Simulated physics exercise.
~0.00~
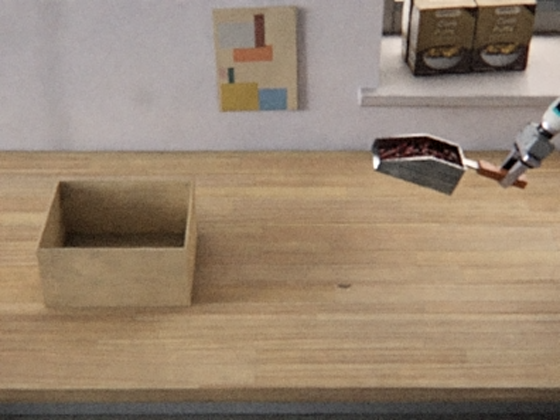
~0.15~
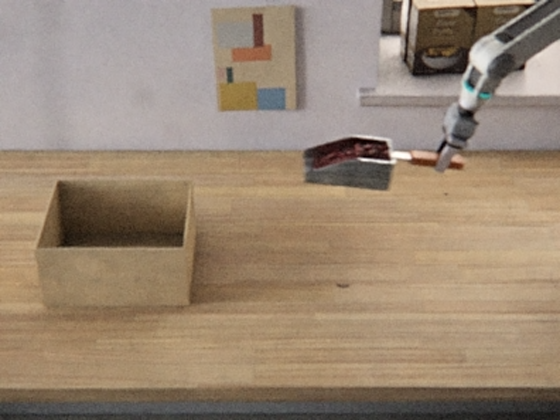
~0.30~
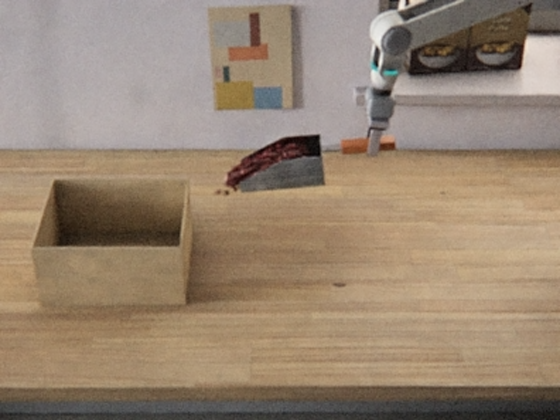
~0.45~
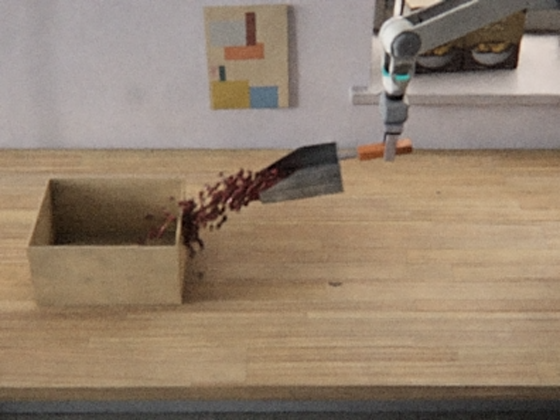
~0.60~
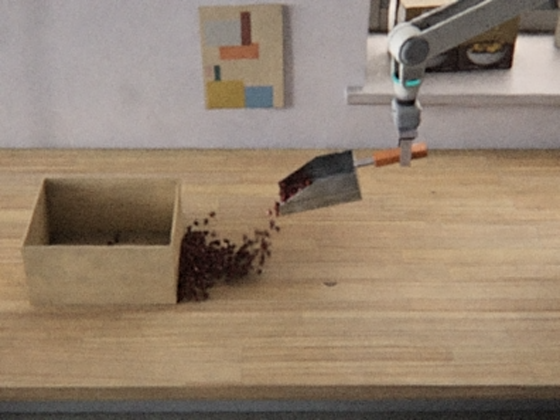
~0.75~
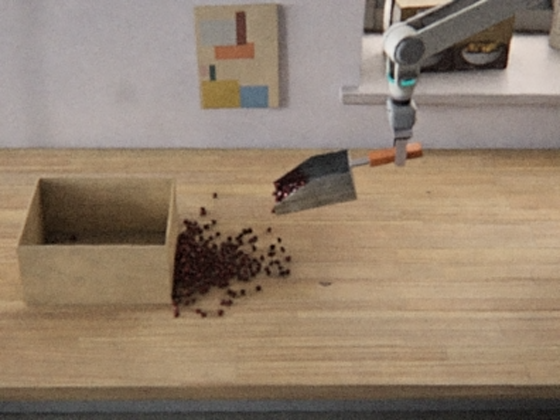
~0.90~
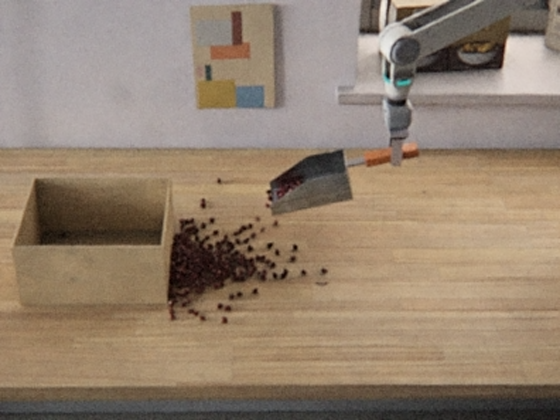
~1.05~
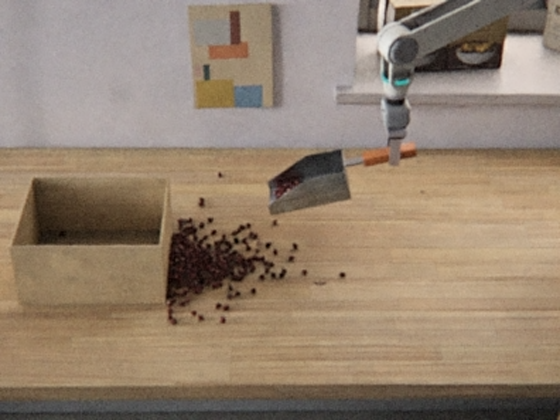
A robot arm carried a metal scoop of dark red beans left toward an open box and tipped it, but most spilled short onto the wooden counter beside the box, and the scoop then stayed still with a few beans left inside.
